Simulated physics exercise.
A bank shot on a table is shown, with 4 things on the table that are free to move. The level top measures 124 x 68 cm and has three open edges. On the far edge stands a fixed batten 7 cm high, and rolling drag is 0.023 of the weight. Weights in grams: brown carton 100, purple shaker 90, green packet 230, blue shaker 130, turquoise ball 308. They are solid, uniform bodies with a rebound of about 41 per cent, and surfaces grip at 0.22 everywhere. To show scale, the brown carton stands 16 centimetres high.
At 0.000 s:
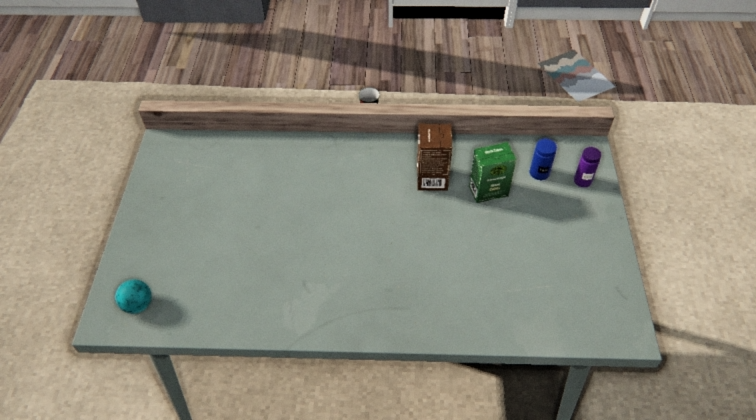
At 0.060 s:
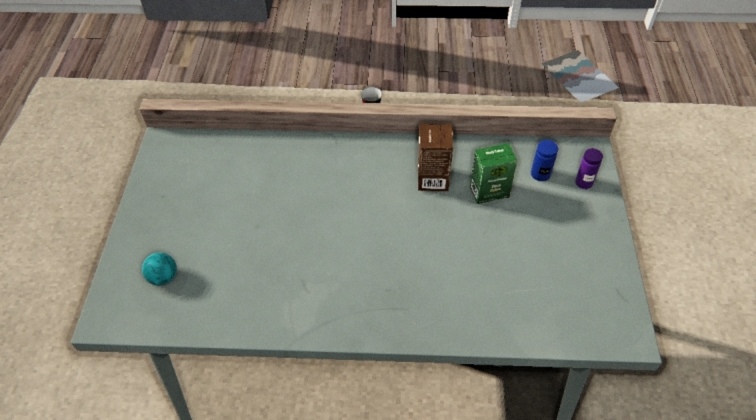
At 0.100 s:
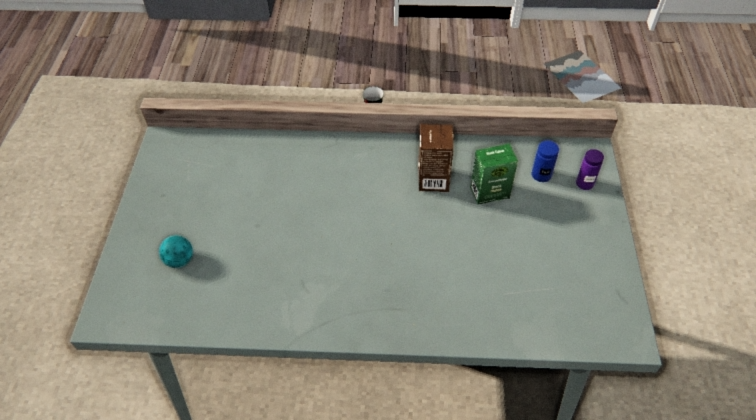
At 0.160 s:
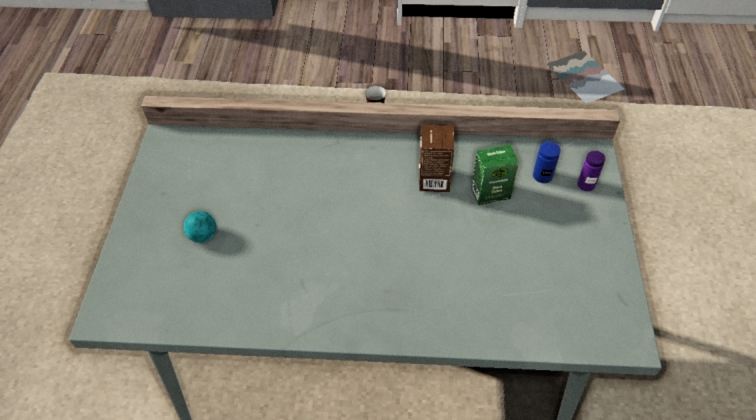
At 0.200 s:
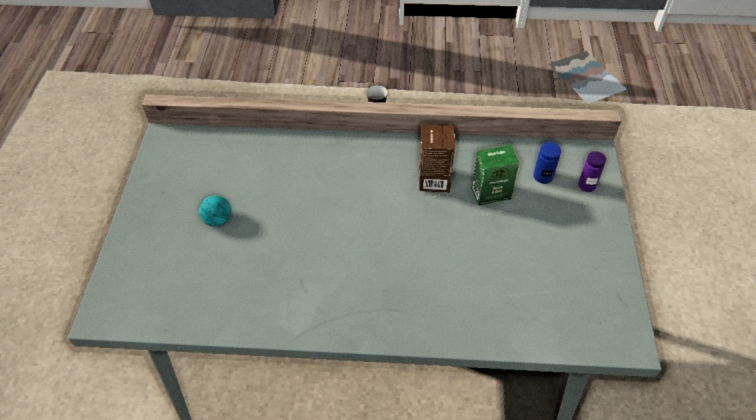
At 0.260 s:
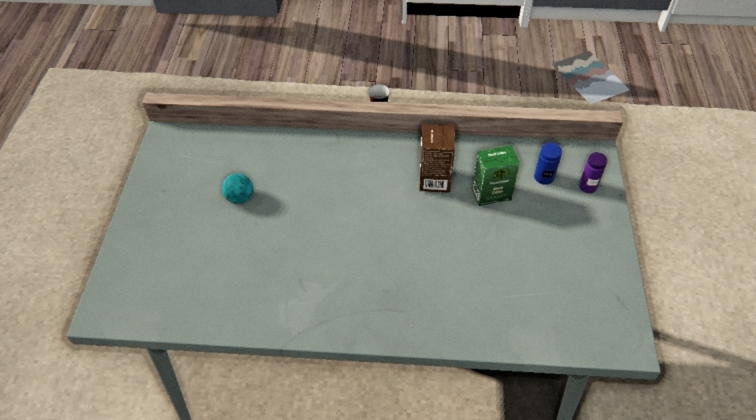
A turquoise ball rolls across a grey-green table with a wooden rail along its far edge, seen from above and in front in a room with carpet and wood flooring. Toward the right, near the rail, stand a brown carton, a green packet, a blue shaker and a purple shaker. The ball moves steadily from the near left diagonally up and rightward, while the other things stay put and the view drifts very slightly.
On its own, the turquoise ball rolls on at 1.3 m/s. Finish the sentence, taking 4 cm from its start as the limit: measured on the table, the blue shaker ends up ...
The blue shaker ends up near its start.
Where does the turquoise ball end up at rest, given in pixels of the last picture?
Near (436, 196).
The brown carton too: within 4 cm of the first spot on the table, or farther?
The brown carton moves off its spot.
After 0.56 s, turquoise ball near (322, 140).
After 0.96 s, turquoise ball near (400, 166).
At rest (2.3 s), not toppled but over 4 cm from the start, brown carton; the other 3 in place, give or take 4 cm. Seen from the same camera at the end, blue shaker near (548, 164).
